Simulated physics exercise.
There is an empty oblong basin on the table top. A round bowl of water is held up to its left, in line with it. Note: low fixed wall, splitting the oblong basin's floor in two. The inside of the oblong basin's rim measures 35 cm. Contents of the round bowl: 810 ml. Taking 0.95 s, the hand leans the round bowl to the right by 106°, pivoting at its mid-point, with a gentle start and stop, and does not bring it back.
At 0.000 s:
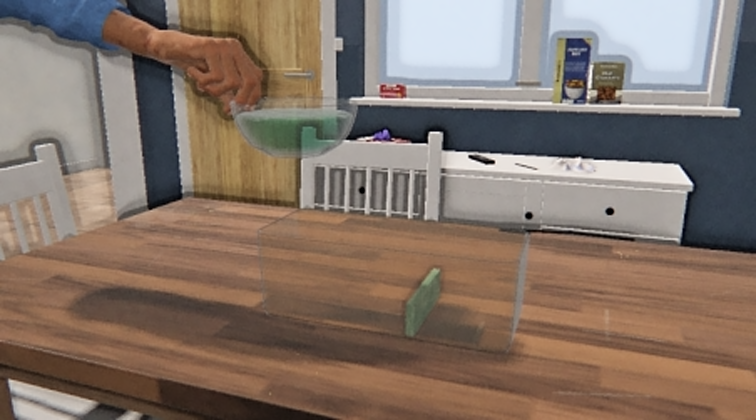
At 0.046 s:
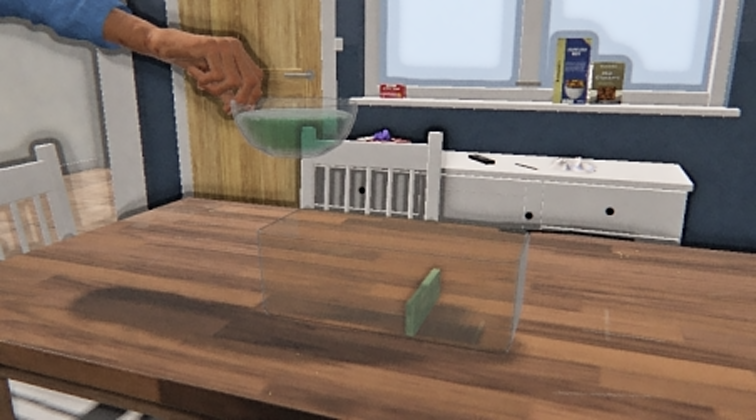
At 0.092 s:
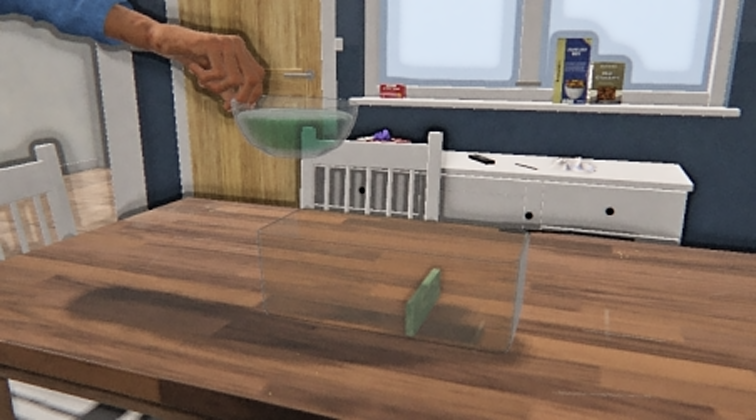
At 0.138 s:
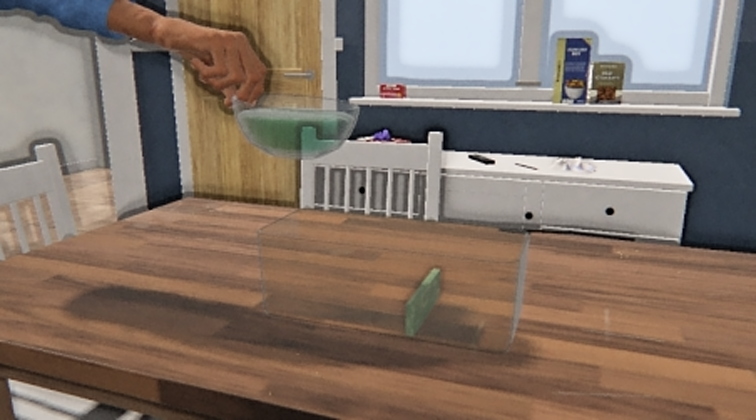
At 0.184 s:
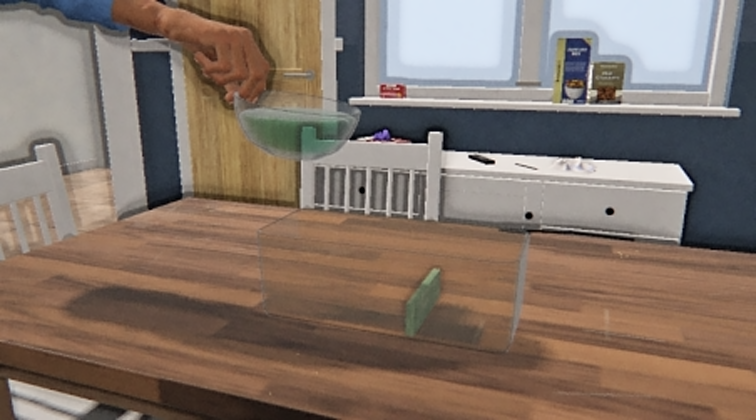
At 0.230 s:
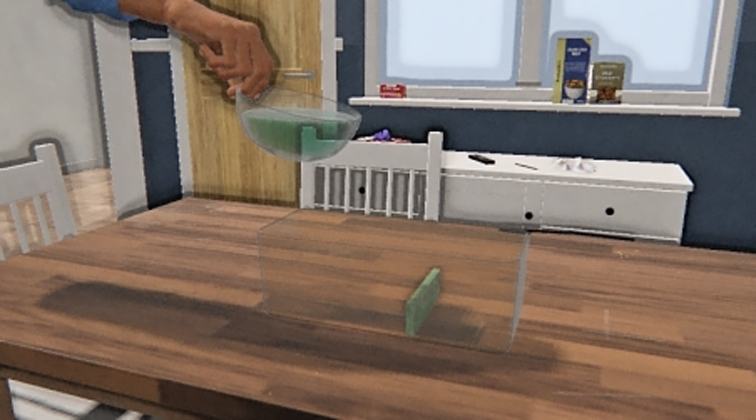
The clip shows a hand holding a round, clear bowl of green-tinted liquid above an empty, transparent oblong basin with a low green divider on a wooden table, then slowly leaning the bowl slightly to the right.
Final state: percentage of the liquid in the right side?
Approximately 8 %.
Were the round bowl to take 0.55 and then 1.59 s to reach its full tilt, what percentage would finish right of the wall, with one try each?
I'd say 20 percent on the first go, 0 percent on the next.
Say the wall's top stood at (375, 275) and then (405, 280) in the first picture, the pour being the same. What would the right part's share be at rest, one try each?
65 per cent first, 25 per cent second.
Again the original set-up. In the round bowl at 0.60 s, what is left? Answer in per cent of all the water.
Roughly 32 %.
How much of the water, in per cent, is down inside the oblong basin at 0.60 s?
About 26%.
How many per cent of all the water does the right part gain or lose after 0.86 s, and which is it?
A gain, roughly 5 percent.
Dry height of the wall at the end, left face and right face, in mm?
Left roughly 20 mm; right roughly 42 mm.
Then, 0.60 s in, the tilt is 74° and 32 per cent is still to pour, 26 is left of the wall and 0 right of it.
Then, 0.86 s in, the tilt is 104° and 1 per cent is still to pour, 92 is left of the wall and 3 right of it.
Then, 1.14 s in, the tilt is 106° and 0 per cent is still to pour, 91 is left of the wall and 8 right of it.
Then, 1.45 s in, the tilt is 106° and 0 per cent is still to pour, 91 is left of the wall and 8 right of it.
Finally, 91 per cent lies left of the wall, 8 right of it and 1 outside.
